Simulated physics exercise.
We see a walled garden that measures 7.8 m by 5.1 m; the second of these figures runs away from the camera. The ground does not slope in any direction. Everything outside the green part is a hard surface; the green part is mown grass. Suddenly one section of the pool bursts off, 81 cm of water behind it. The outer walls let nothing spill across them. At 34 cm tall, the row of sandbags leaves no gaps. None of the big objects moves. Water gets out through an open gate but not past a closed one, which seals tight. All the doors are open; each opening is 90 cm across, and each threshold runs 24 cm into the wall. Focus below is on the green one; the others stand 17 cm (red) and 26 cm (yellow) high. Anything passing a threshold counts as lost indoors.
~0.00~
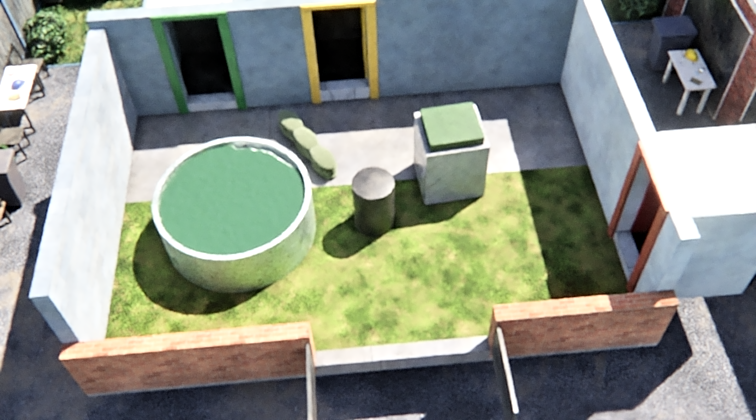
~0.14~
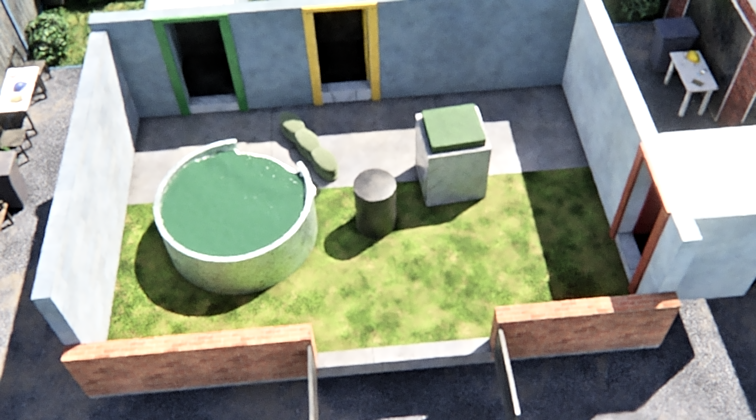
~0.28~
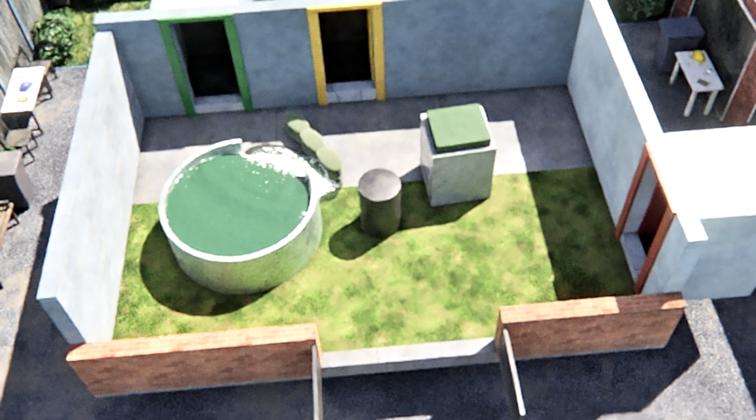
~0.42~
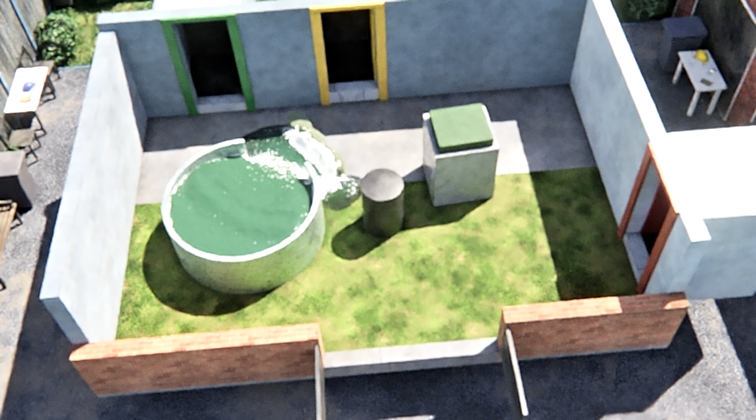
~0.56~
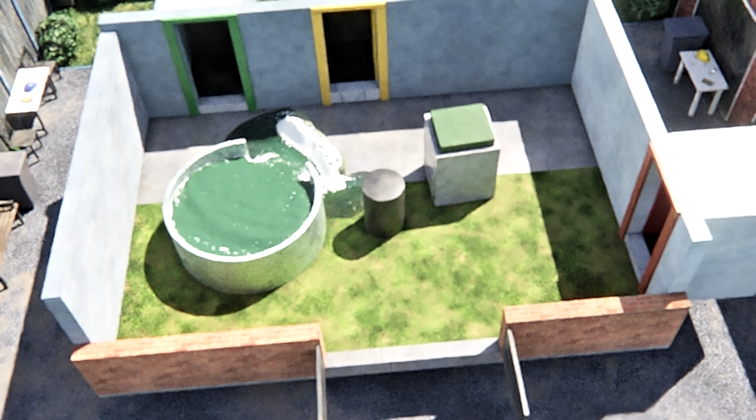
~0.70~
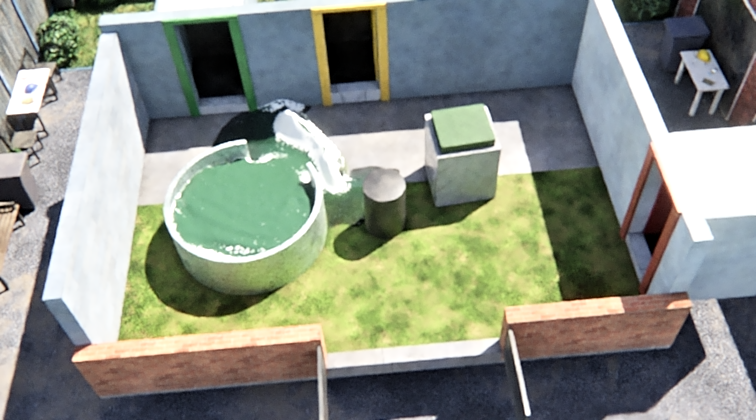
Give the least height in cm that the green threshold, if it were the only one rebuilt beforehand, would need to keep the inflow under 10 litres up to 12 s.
A height of close to 34 cm would just do it.
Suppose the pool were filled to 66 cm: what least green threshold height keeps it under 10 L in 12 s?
About 28 cm.
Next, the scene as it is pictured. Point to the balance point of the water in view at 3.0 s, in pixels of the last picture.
The water is centred near (278, 186).
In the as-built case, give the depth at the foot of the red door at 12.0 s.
About 10.0 cm.
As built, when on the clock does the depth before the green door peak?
Approximately 1.6 s.
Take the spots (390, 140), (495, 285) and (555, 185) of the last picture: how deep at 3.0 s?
First spot about 8 cm, second about 0 cm, third about 0 cm.
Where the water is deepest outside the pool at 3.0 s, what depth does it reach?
About 40 cm.
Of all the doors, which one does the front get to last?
That's the red one.
After 1.4 s water covers 25 % of the floor, deepest (57 cm) near (320, 173); 32 cm at the green door, 12 litres in over its 18 cm threshold.
After 3.0 s water covers 55 % of the floor, deepest (40 cm) near (159, 127); 25 cm at the green door, 99 litres in over its 18 cm threshold.
After 12.0 s water covers 95 % of the floor, deepest (11 cm) near (611, 207); 8 cm at the green door, 128 litres in over its 18 cm threshold.
At the green door as built, the water arrived by 0.9 s and peaked near 33 cm at 1.6 s.
Run again over the same 12 s with other heights there, 21 litres in over 30 cm, 2 litres over 40 cm. The limit of 10 litres is kept from about 34 cm up.
